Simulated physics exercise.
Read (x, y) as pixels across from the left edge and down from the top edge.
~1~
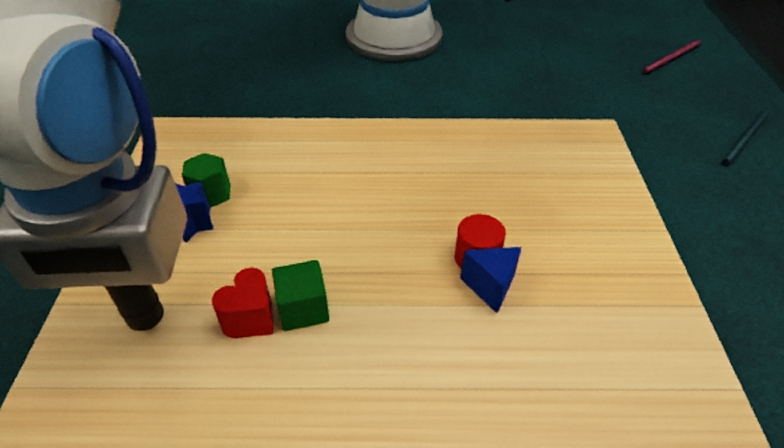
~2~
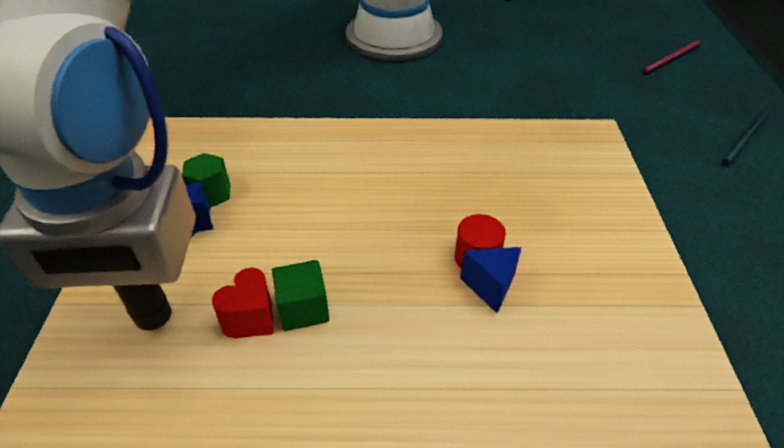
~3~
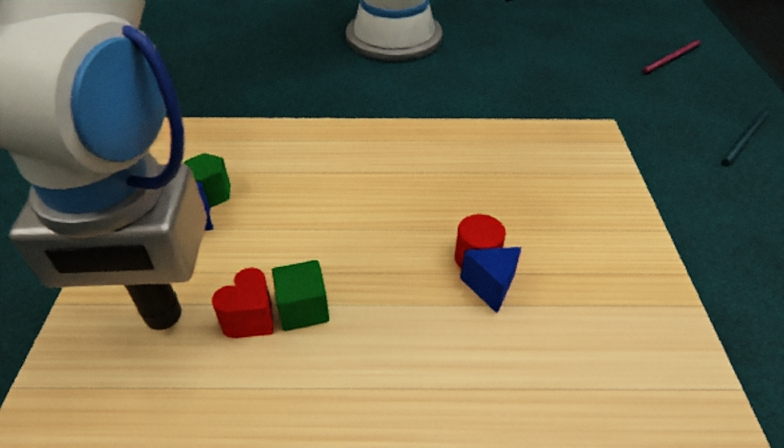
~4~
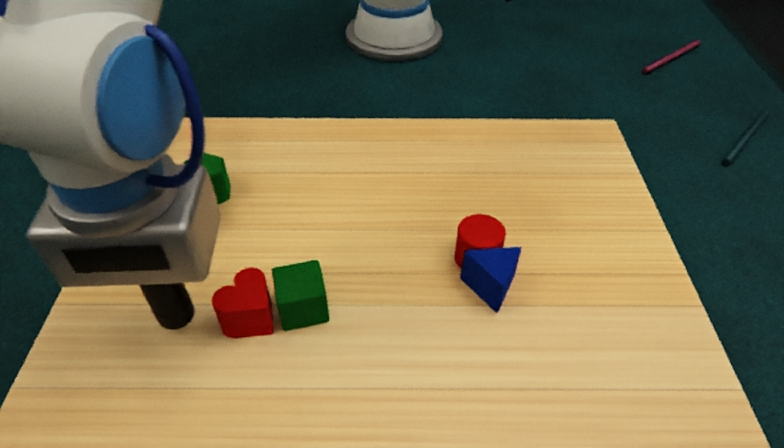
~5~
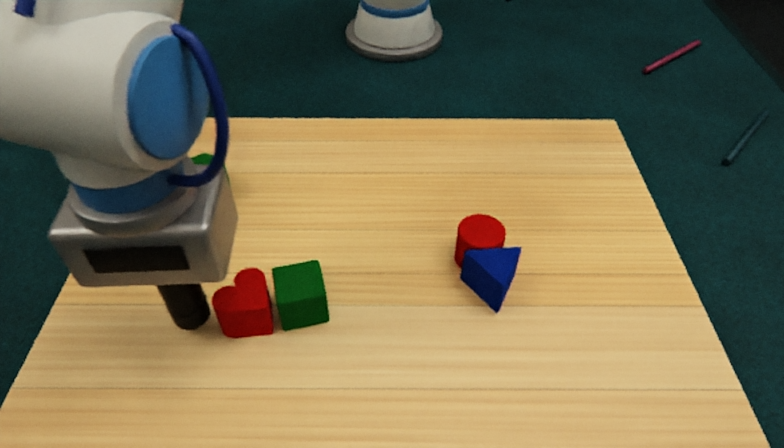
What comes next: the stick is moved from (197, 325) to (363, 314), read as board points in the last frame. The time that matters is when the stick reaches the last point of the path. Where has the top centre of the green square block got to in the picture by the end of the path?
Its top middle will sit at (412, 235).
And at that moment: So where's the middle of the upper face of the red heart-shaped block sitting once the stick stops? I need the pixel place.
It will likely be found at (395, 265).
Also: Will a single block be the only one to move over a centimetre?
The answer is no.
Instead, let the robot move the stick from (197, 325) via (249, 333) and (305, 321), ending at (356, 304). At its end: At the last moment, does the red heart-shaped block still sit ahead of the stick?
Short answer: Yes.
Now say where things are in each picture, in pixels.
Lower end of the stick (146, 317), tops of blocks, red heart-shaped block (243, 291), green square block (298, 280), in the first picture.
Stick (154, 317), blocks as before, in the second picture.
Stick (164, 316), blocks as before, in the third picture.
Stick (177, 316), blocks as before, in the fourth picture.
Stick (193, 316), red heart-shaped block (243, 291), green square block (298, 280), in the fifth picture.
On the path given first. One third of the way, stick (251, 313); red heart-shaped block (293, 285), turned 10° anticlockwise; green square block (337, 270).
Two thirds of the way, stick (309, 309); red heart-shaped block (349, 276), turned 30° anticlockwise; green square block (384, 253), turned 25° anticlockwise.
At the end, stick (363, 305); red heart-shaped block (395, 265), turned 55° anticlockwise; green square block (412, 235), turned 50° anticlockwise.
